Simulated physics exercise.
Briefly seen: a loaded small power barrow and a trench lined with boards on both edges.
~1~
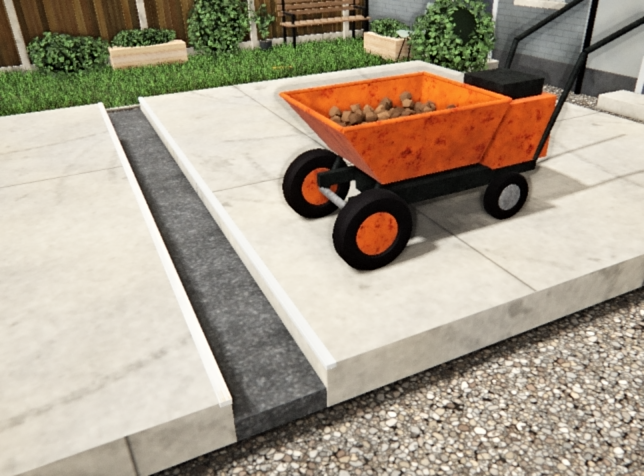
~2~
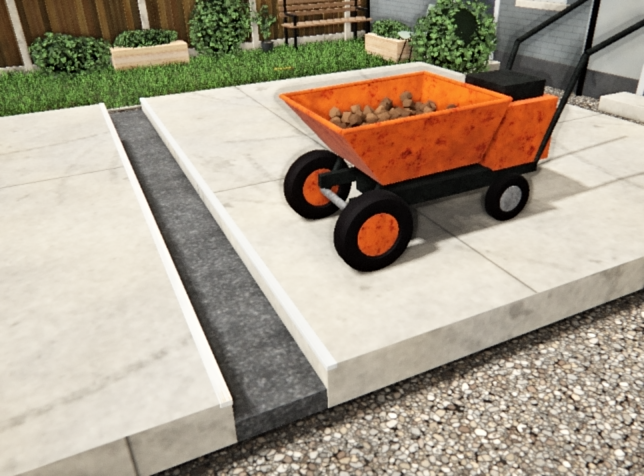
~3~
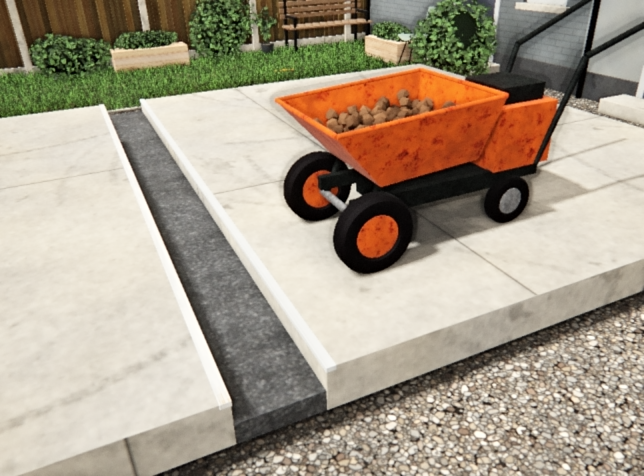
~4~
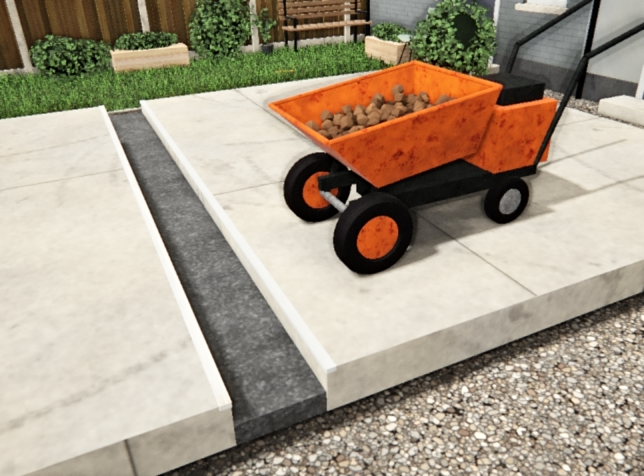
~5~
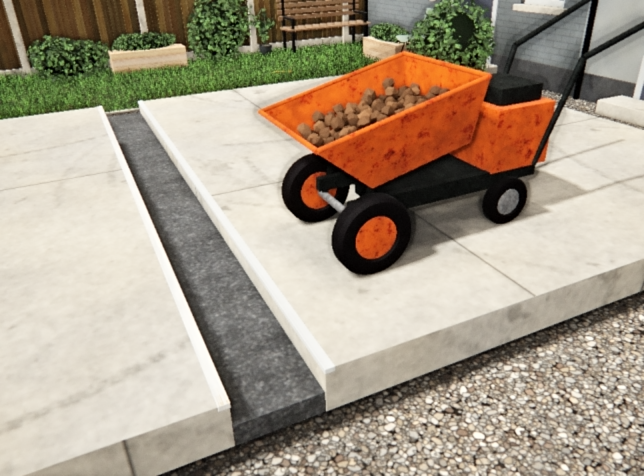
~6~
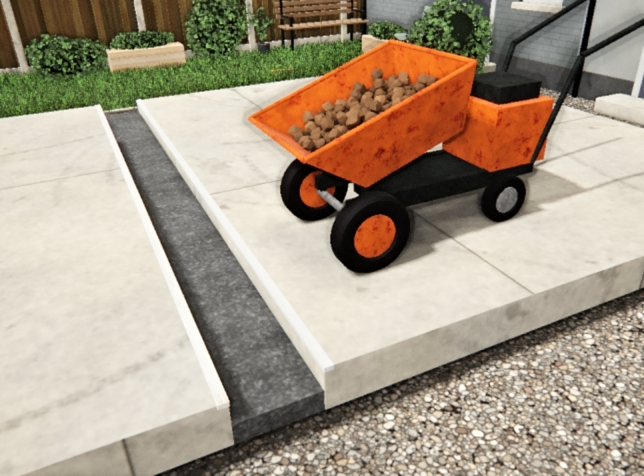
An orange barrow loaded with brown clods tilts its skip leftward beside a shallow trench.
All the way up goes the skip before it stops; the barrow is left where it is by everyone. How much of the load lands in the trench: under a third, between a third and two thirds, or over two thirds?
I expect the trench to receive above two thirds of the load.
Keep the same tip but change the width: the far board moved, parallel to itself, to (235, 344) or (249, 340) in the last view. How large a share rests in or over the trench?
I'd expect close to 50 in a hundred and then close to 30 in a hundred.
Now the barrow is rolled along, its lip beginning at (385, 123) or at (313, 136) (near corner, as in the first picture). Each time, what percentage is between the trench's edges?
Roughly 70 percent the first time, roughly 60 percent the second.
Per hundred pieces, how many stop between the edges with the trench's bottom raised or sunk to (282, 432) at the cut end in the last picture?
The share comes out near 100 percent.
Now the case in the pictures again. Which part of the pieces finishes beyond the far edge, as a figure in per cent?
I'd say near 5 per cent, give or take.
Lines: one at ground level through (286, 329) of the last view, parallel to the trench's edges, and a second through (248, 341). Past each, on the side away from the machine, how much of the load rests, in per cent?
About 80 and 40 per cent.
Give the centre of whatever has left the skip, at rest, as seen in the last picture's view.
Centre at rest: Close to (211, 280).
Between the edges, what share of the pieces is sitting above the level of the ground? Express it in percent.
Roughly 30 in a hundred.
Just after the last frame, skip tipped steeply; every one in the skip.
A moment on, skip tipped right over; roughly half in the skip; roughly half in or heaped over the trench; just a few beyond it.
Further on, skip tipped right over; about a tenth in the skip; the larger part in or heaped over the trench; about a tenth beyond it.
When it is over, skip tipped right over; about a tenth in the skip; the larger part in or heaped over the trench; about a tenth beyond it.
